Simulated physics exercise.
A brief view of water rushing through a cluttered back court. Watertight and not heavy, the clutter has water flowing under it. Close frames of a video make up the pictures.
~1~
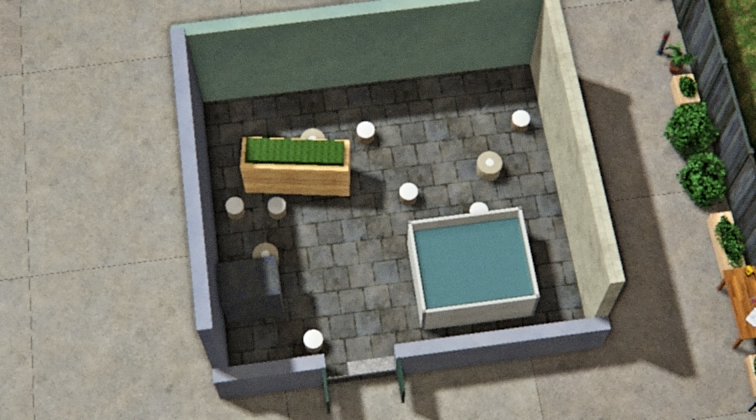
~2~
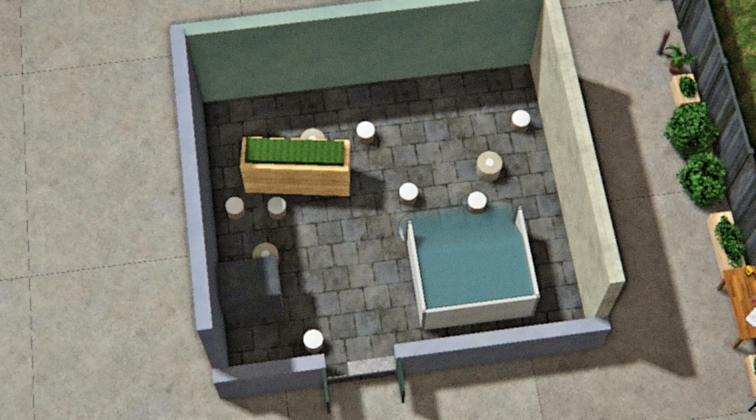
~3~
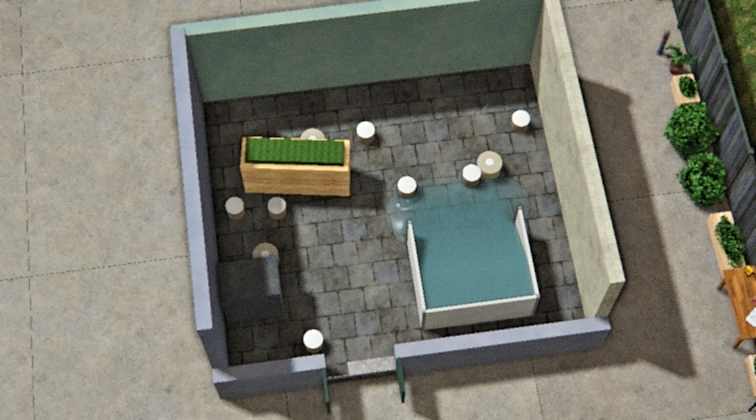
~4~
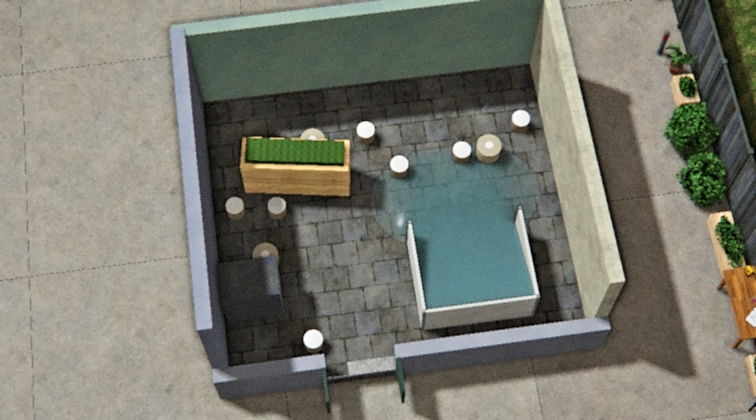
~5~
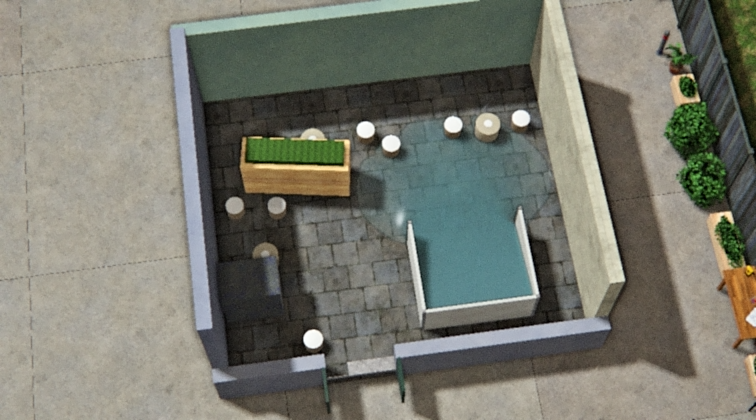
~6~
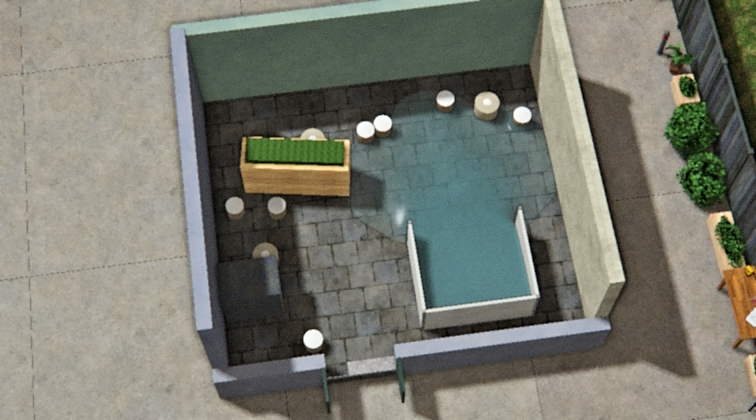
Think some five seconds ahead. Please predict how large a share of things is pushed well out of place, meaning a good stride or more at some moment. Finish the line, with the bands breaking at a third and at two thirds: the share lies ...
The share lies at two thirds or above.
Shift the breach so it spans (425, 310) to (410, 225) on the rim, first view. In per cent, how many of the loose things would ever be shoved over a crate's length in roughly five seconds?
Close to 50 %.
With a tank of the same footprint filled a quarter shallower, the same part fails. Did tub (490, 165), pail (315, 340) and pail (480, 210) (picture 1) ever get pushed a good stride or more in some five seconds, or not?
In the order you named them: Went past the threshold, stayed within the threshold, went past the threshold.
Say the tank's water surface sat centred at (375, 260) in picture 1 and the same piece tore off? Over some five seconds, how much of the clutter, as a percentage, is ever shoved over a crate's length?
It comes to some 90 %.
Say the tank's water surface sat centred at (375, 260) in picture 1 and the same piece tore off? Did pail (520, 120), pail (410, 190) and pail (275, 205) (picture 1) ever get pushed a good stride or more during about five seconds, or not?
Far enough, Far enough, Far enough.
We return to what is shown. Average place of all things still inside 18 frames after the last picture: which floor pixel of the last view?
Their centre sits close to (334, 191) on the floor of the last picture.
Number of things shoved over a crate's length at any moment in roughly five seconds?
8 in all.
A moment on, 5 of 10 are well off their spots; 3 afloat.
Next, 5 of 10 are well off their spots; 5 afloat.
Later, 3 of 10 are well off their spots; 6 afloat.
In the end, 8 of 10 are well off their spots, and 8 have been at some point; 9 afloat.
